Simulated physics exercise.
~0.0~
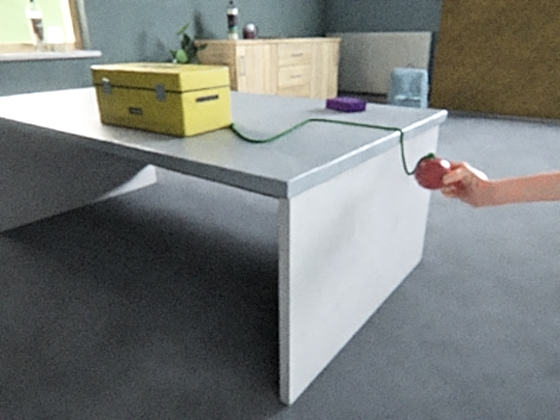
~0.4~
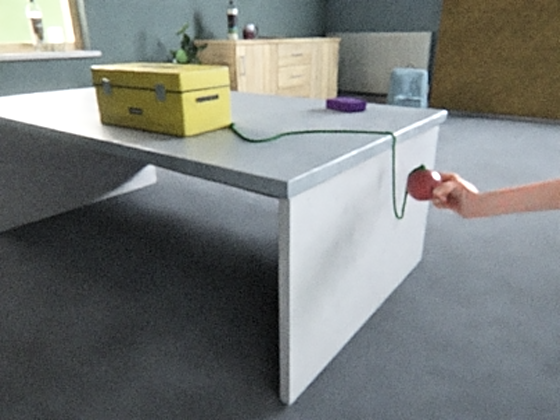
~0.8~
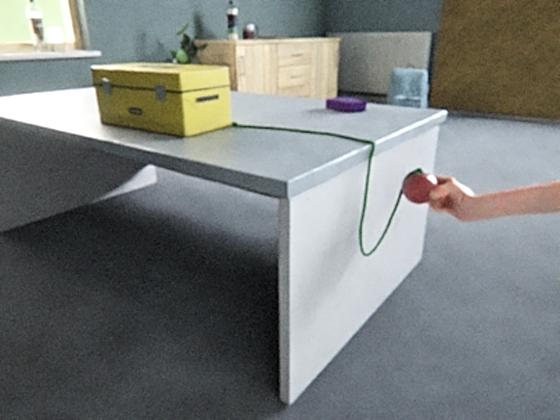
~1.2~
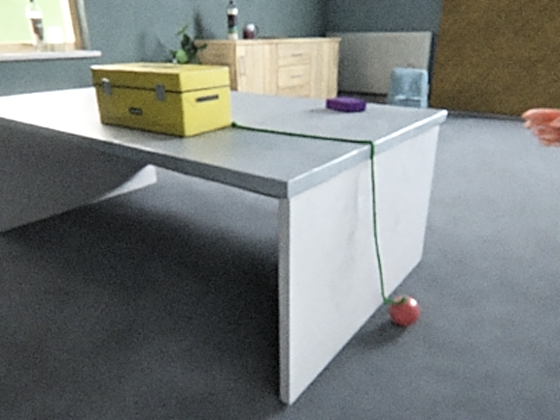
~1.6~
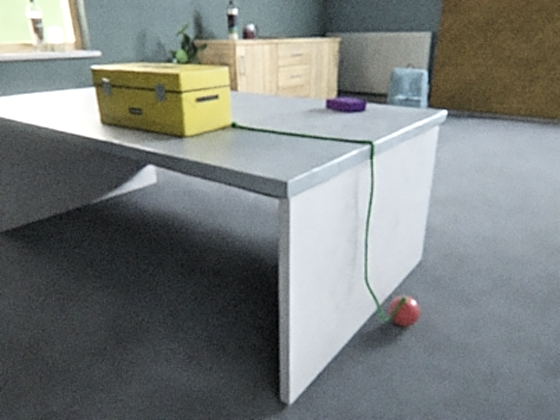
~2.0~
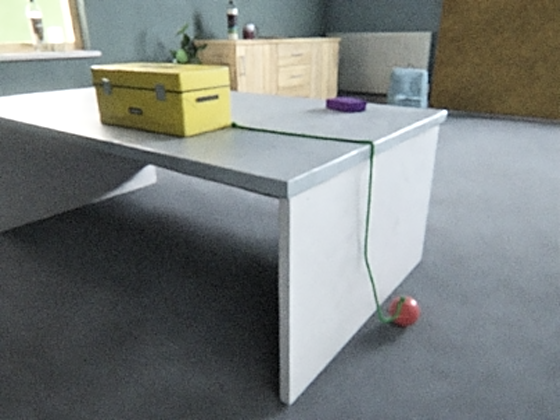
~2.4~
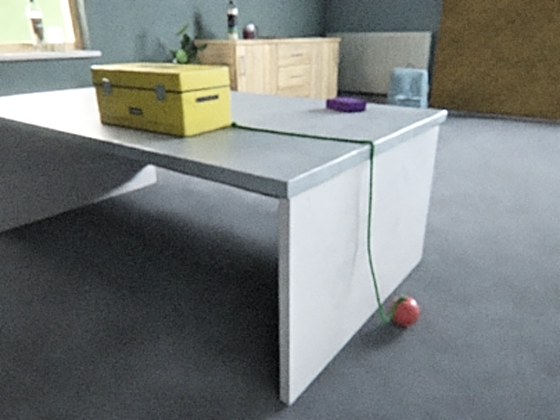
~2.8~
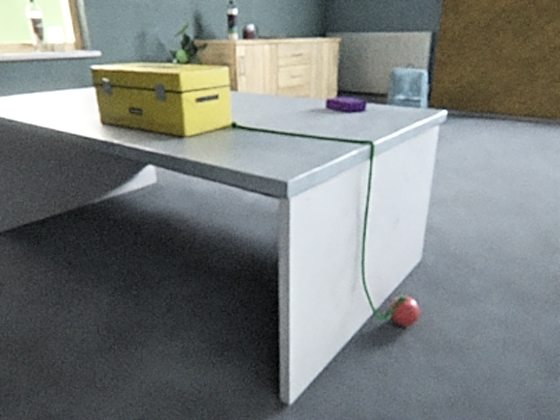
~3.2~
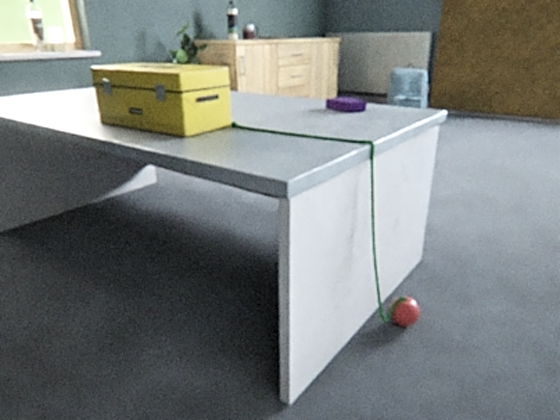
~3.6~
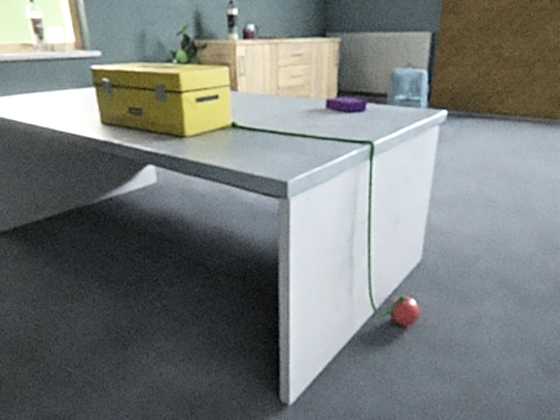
A yellow toolbox sits on a pale grey desk with white end panels, seen from a fixed, slightly raised view in a dark-carpeted room with a wooden cabinet behind. A small purple sponge rests near the desk's far edge, and a green shoelace runs from beside the toolbox over the right end to a red apple held by a hand. The hand shifts the apple slightly left and down, then lets go and draws back to the right. The apple drops to the floor beside the desk and stays there, the shoelace hanging over the edge, while toolbox and sponge remain in place.
